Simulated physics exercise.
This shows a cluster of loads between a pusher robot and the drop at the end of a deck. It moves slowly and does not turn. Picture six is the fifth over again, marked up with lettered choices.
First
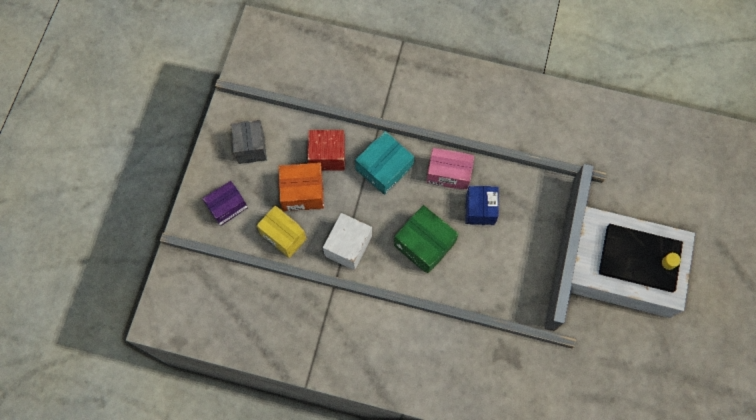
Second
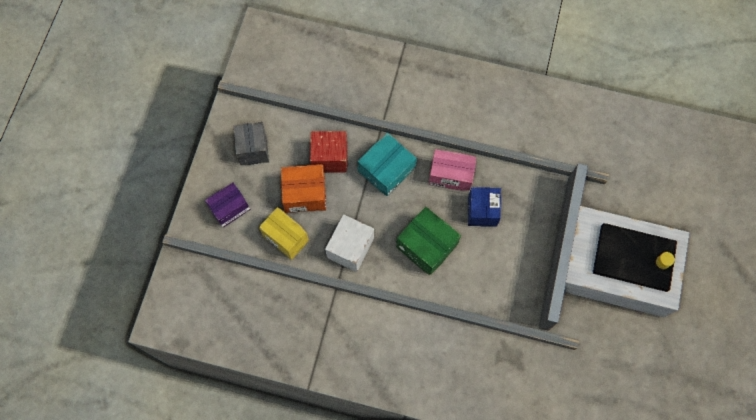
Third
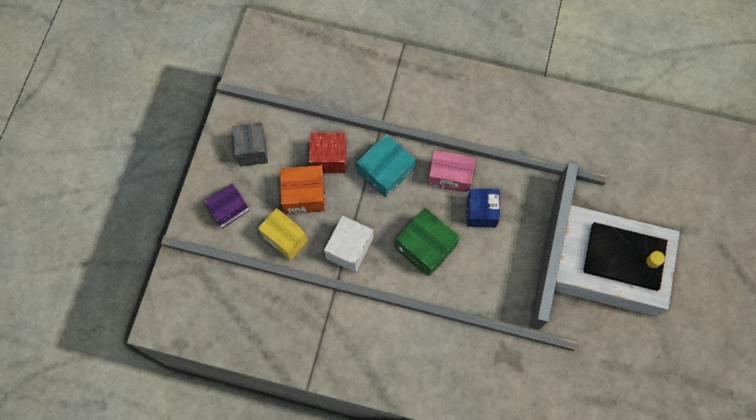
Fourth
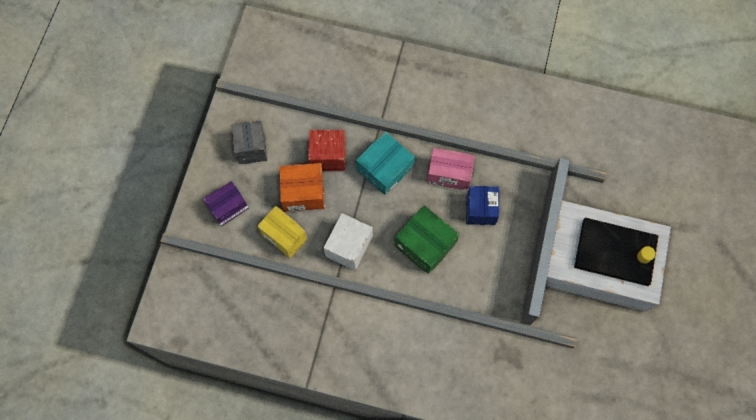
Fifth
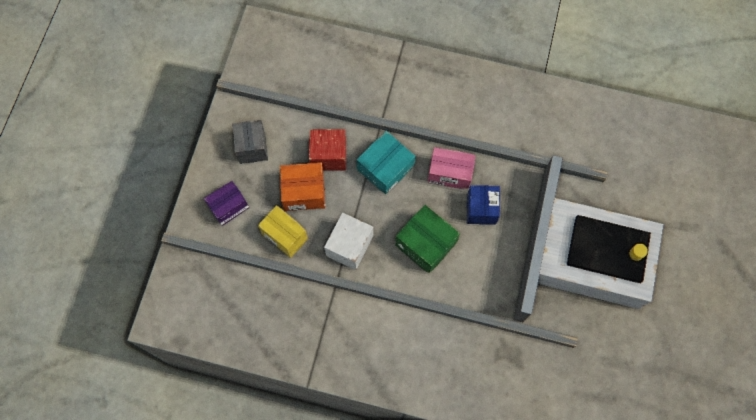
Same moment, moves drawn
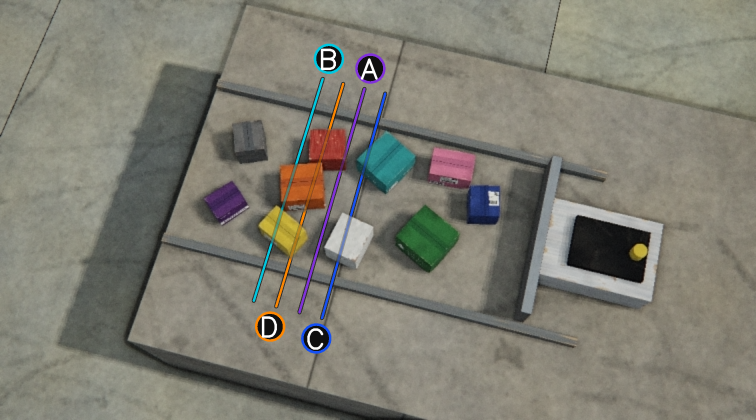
The clip opens on a stone deck where a loose cluster of small coloured boxes sits between two grey rails, with a white pusher robot at the right. The robot slides slowly leftward, its wide grey blade narrowing the gap to the blue and green boxes, while all the boxes stay still.
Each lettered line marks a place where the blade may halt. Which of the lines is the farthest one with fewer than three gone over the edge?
Line B.
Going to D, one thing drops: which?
It is the grey parcel.
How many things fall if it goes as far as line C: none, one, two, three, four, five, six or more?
The count is none.
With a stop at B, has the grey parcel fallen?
Yes.
On the marked copy, A at (333, 195); B at (290, 185); C at (355, 201); D at (311, 190).
Taking B. A third of the way, robot (510, 224); pink parcel (434, 164); green box (410, 238).
Two thirds of the way, robot (417, 201); grey parcel (234, 143); yellow parcel (242, 231).
When it is over, robot (349, 185); grey parcel over the edge; purple box over the edge; two fallen.
As for the rest, A is within the limit but short; C is within the limit but short; D is within the limit but short.
